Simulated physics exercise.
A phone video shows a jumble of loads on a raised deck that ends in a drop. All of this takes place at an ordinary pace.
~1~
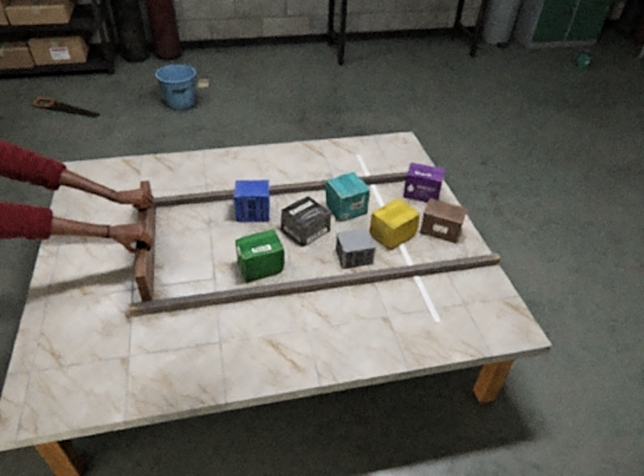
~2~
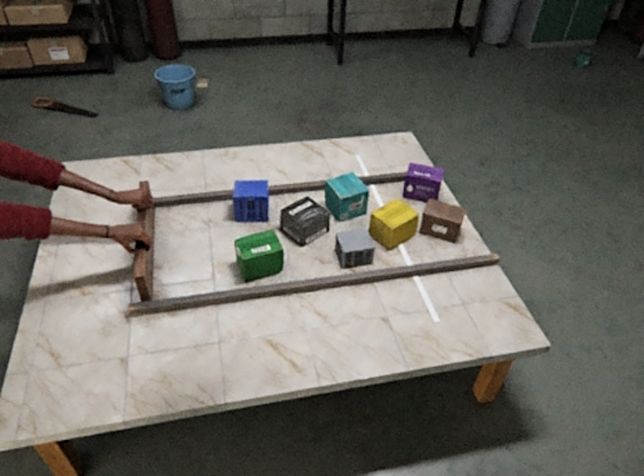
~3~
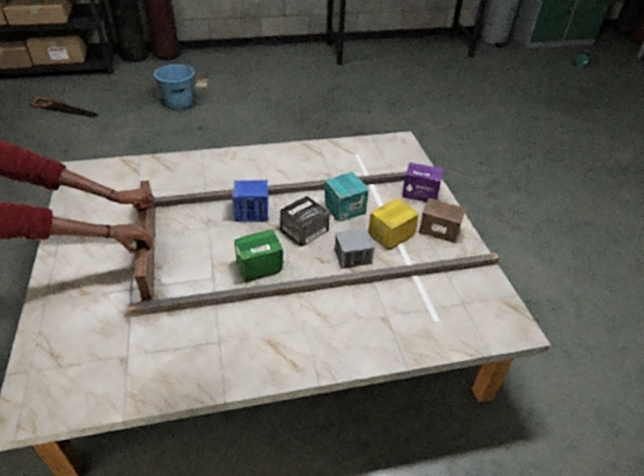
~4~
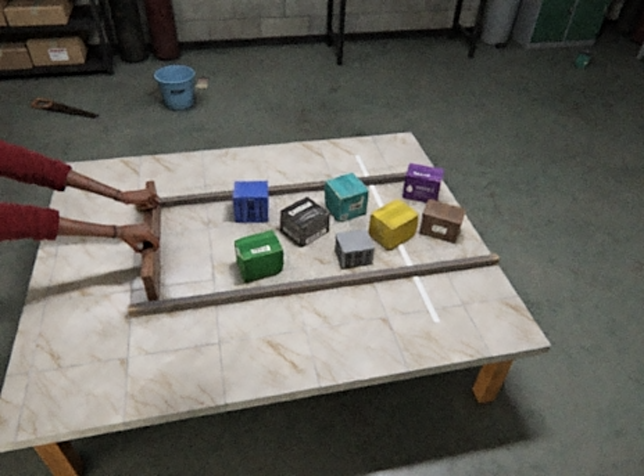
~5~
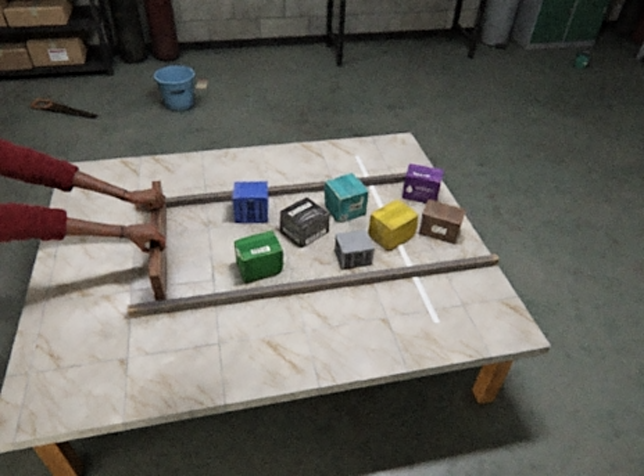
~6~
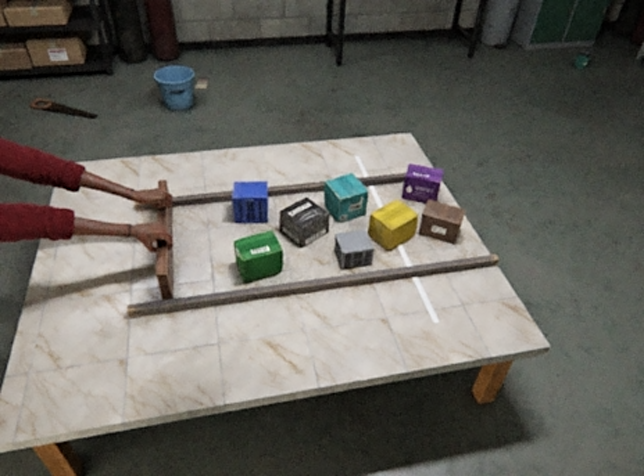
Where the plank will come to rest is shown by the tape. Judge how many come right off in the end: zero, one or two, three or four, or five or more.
In the end, one or two come right off.
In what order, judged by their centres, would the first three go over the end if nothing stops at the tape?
Brown tote, purple parcel, yellow parcel.
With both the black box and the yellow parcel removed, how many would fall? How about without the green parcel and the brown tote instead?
The first removal gives 1, the second gives 1.
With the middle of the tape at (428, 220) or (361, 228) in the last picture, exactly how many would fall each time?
The first gives 5 and the second gives 0.
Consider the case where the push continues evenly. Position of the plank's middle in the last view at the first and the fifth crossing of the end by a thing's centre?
For the first, roughly (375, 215); for the next, roughly (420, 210).
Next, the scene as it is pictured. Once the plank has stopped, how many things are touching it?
Counting them up gives 3.
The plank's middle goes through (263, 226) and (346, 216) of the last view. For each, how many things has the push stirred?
Answer - first 2, then 7.
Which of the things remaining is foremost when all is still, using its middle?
Answer: The yellow parcel.
Soon after, none off yet; purple parcel at rest near (422, 185); brown tote at rest near (442, 222); yellow parcel at rest near (393, 225).
After that, none off yet; purple parcel at rest near (422, 185); brown tote displaced a little near (445, 220); yellow parcel displaced a little near (402, 222).
In the end, the number that fall off is one or two; gone, brown tote and purple parcel.
